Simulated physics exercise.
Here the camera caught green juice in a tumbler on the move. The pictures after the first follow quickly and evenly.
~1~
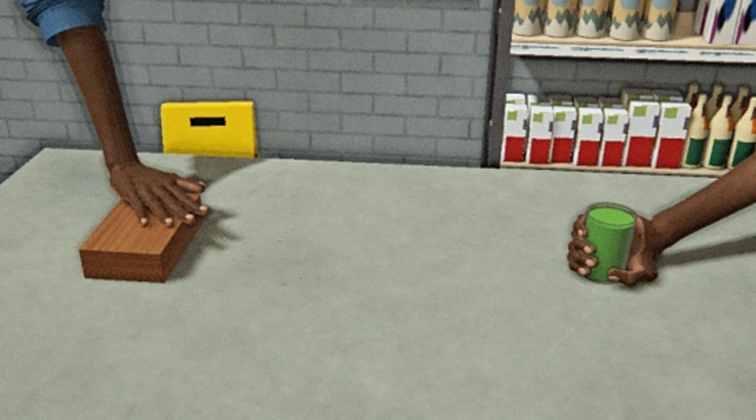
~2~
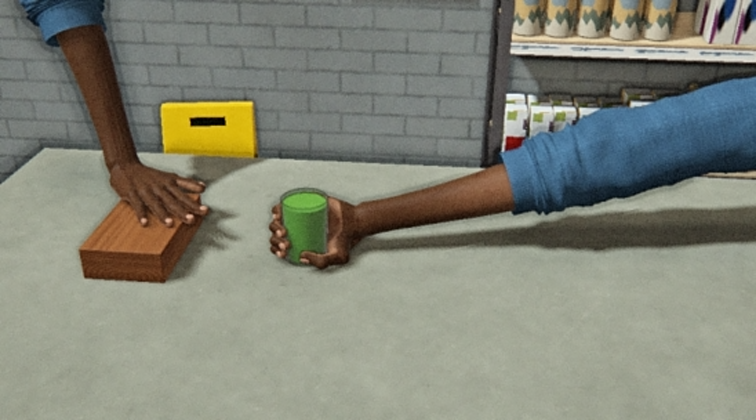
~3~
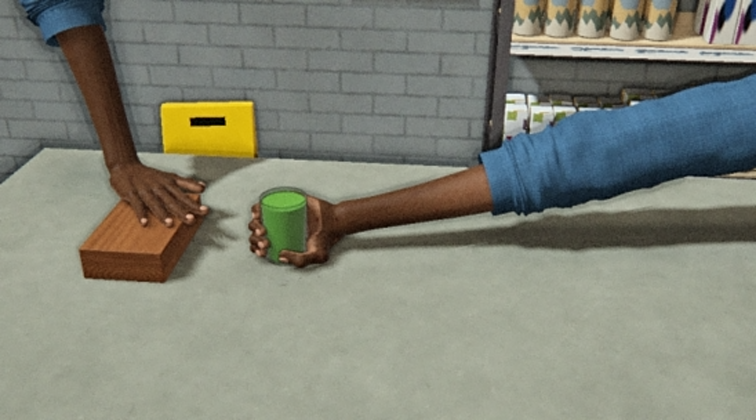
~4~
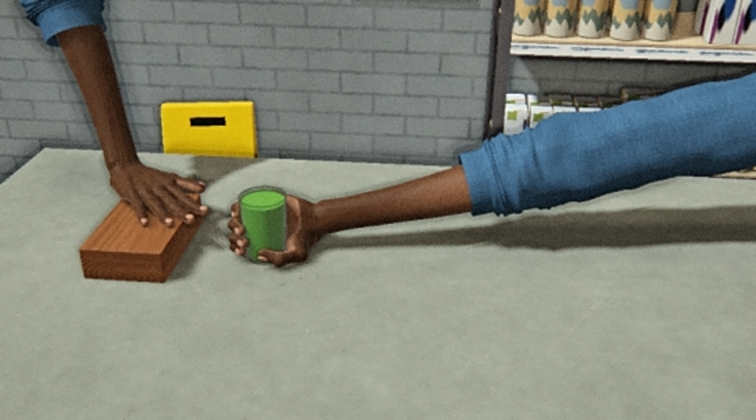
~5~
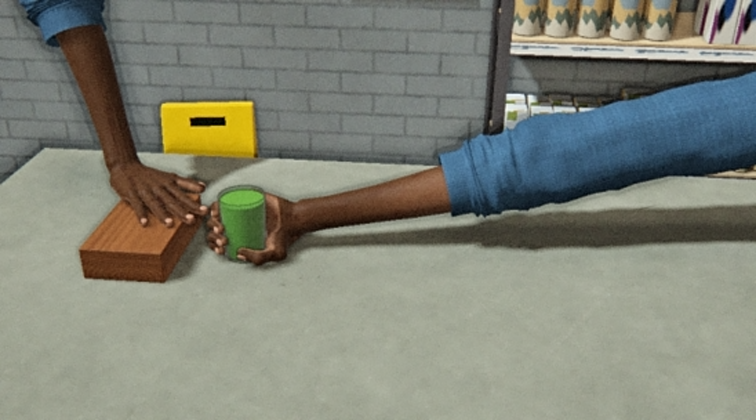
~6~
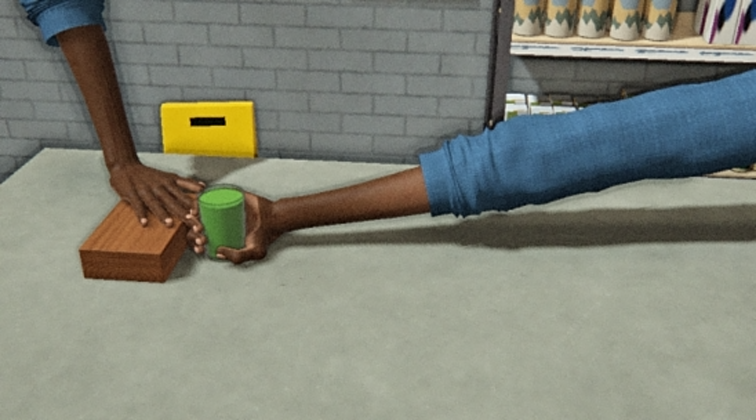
A hand sliding a tumbler of green juice leftward across a grey tabletop while another hand rests on a wooden block.
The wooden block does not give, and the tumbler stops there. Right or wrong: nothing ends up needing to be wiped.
Wrong.
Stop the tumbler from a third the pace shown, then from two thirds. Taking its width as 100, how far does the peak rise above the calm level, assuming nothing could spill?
In order, 15 % and 25 %.
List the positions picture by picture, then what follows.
In the first frame, at rest; tumbler (607, 242) nearly full; wooden block (146, 234).
In the second frame, under way; tumbler nearly full, surface at (305, 203).
In the third frame, a step of some 20 px; tumbler (285, 225) nearly full.
In the fourth frame, a step of some 20 px; tumbler nearly full, surface at (263, 201).
In the fifth frame, a step of some 20 px; tumbler (244, 222) nearly full.
In the sixth frame, a step of some 20 px; tumbler nearly full, surface at (221, 199); wooden block (146, 234).
A moment on, the tumbler meets the wooden block.
Further on, the green juice surges up the wall; a puddle lies under it.
When it is over, the tumbler stands at the wooden block; a puddle lies under it.
